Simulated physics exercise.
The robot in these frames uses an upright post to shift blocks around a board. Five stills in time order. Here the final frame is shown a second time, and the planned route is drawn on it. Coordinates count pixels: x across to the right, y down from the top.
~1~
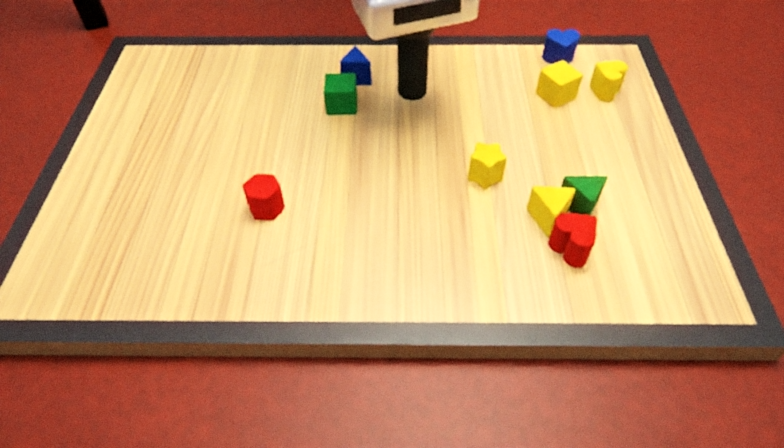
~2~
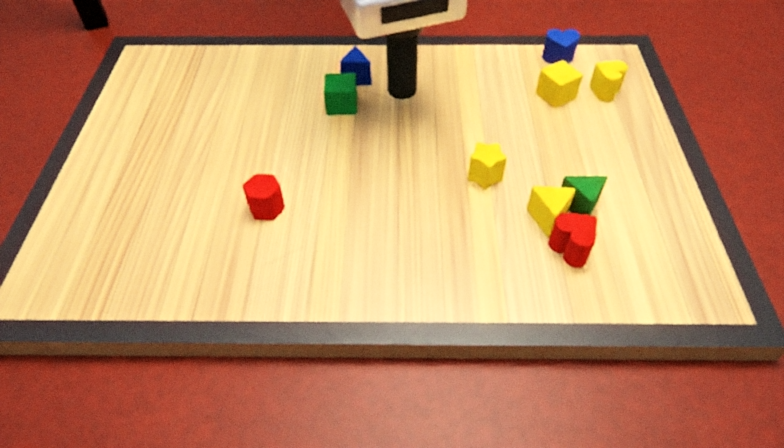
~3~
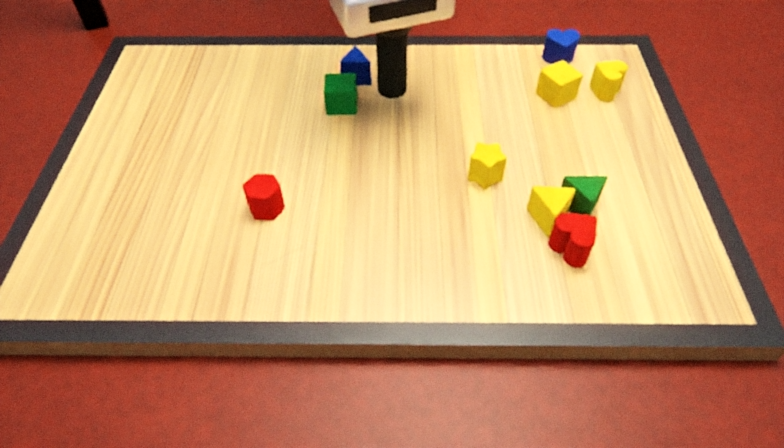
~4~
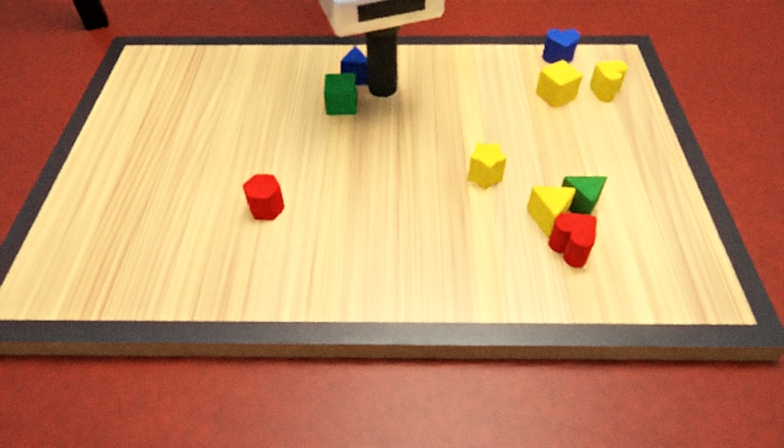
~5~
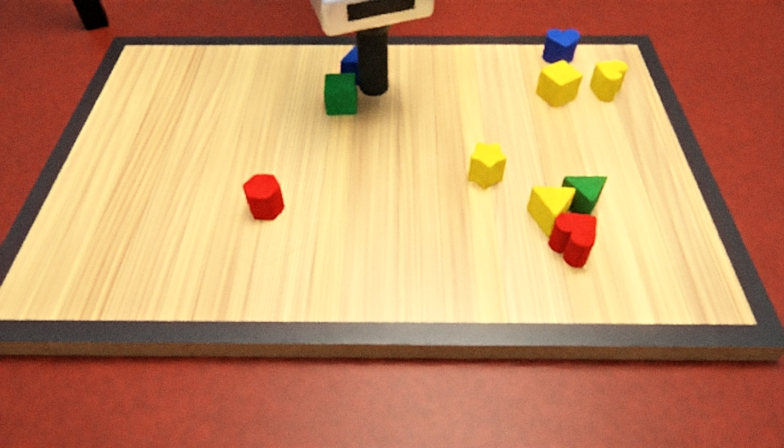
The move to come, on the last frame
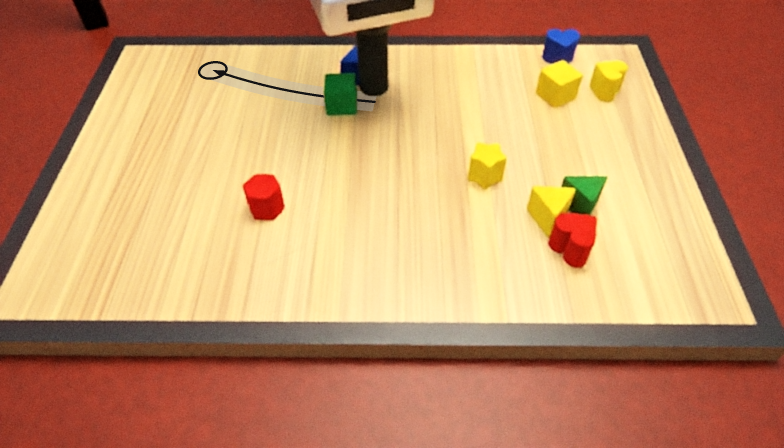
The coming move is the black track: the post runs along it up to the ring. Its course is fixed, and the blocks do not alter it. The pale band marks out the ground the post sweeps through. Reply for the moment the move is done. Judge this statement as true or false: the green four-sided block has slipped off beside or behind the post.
True - the claim holds.
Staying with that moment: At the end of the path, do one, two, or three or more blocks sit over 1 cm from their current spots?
Shifted over 1 cm: One.
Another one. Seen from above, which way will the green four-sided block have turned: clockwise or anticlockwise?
It is turned anticlockwise.
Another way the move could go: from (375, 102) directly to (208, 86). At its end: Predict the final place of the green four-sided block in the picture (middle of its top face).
The answer is (284, 89).
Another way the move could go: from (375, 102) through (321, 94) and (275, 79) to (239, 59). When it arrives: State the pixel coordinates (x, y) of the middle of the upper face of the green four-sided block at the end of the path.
I predict (294, 86).
The line goes from (375, 102) via (288, 91), ending at (213, 70).
On the path given first. One third of the way, post at (314, 81); green four-sided block at (291, 87), turned 60° anticlockwise.
Two thirds of the way, post at (258, 70); green four-sided block at (286, 88), turned 70° anticlockwise.
At the end, post at (209, 56); green four-sided block at (286, 88), turned 70° anticlockwise; blue triangular block unmoved.
